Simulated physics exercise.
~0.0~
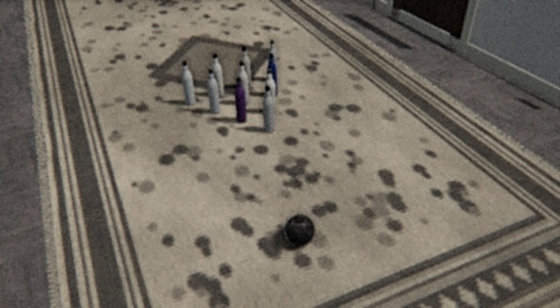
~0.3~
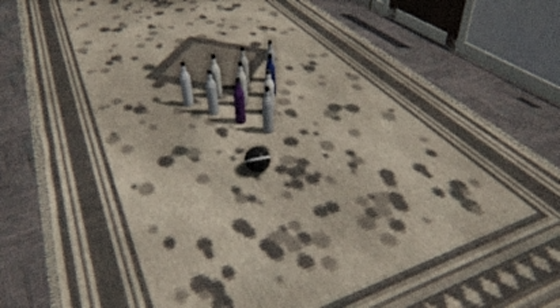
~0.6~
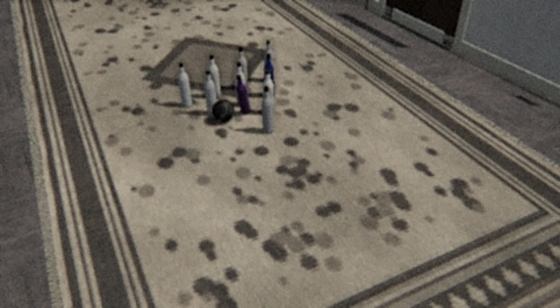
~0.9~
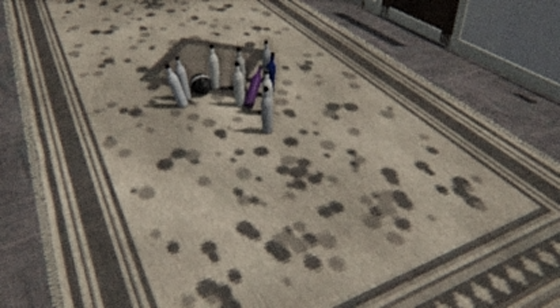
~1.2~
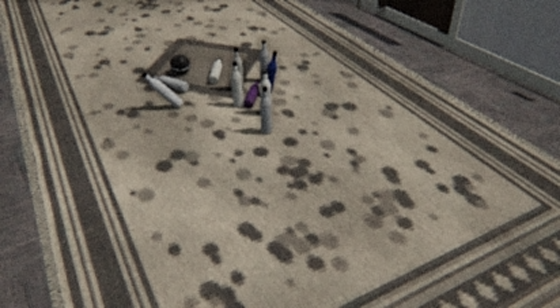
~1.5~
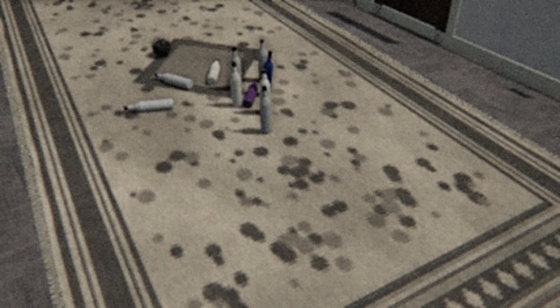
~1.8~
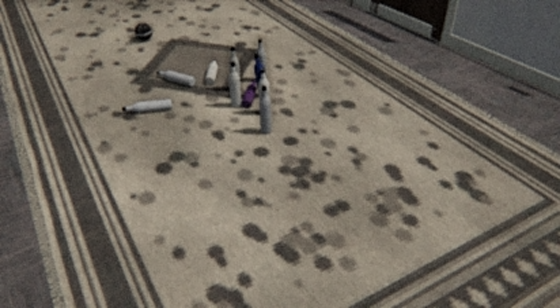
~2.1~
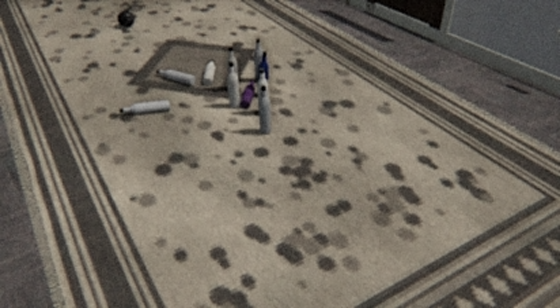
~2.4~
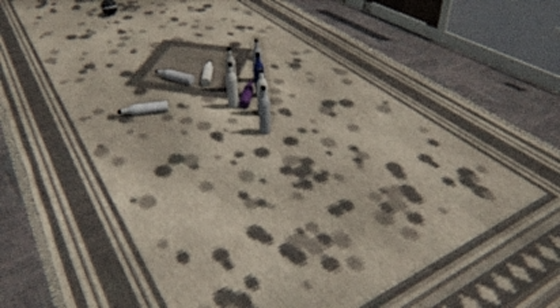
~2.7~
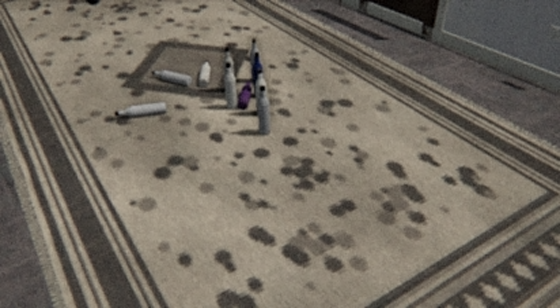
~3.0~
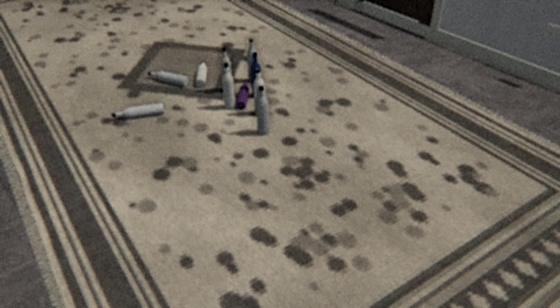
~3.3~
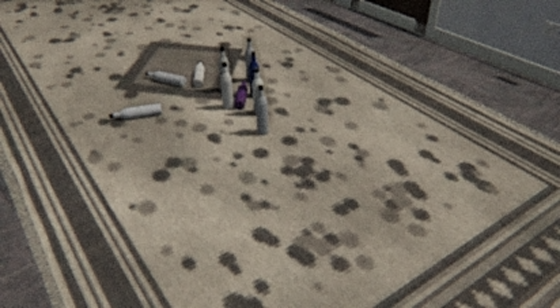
The video shows a dark ball rolling across a spotted, bordered rug into a cluster of pale, purple and blue bottles, toppling the purple one and several pale ones. The ball rolls on toward the upper left and out of view, leaving the blue bottle and some others standing.
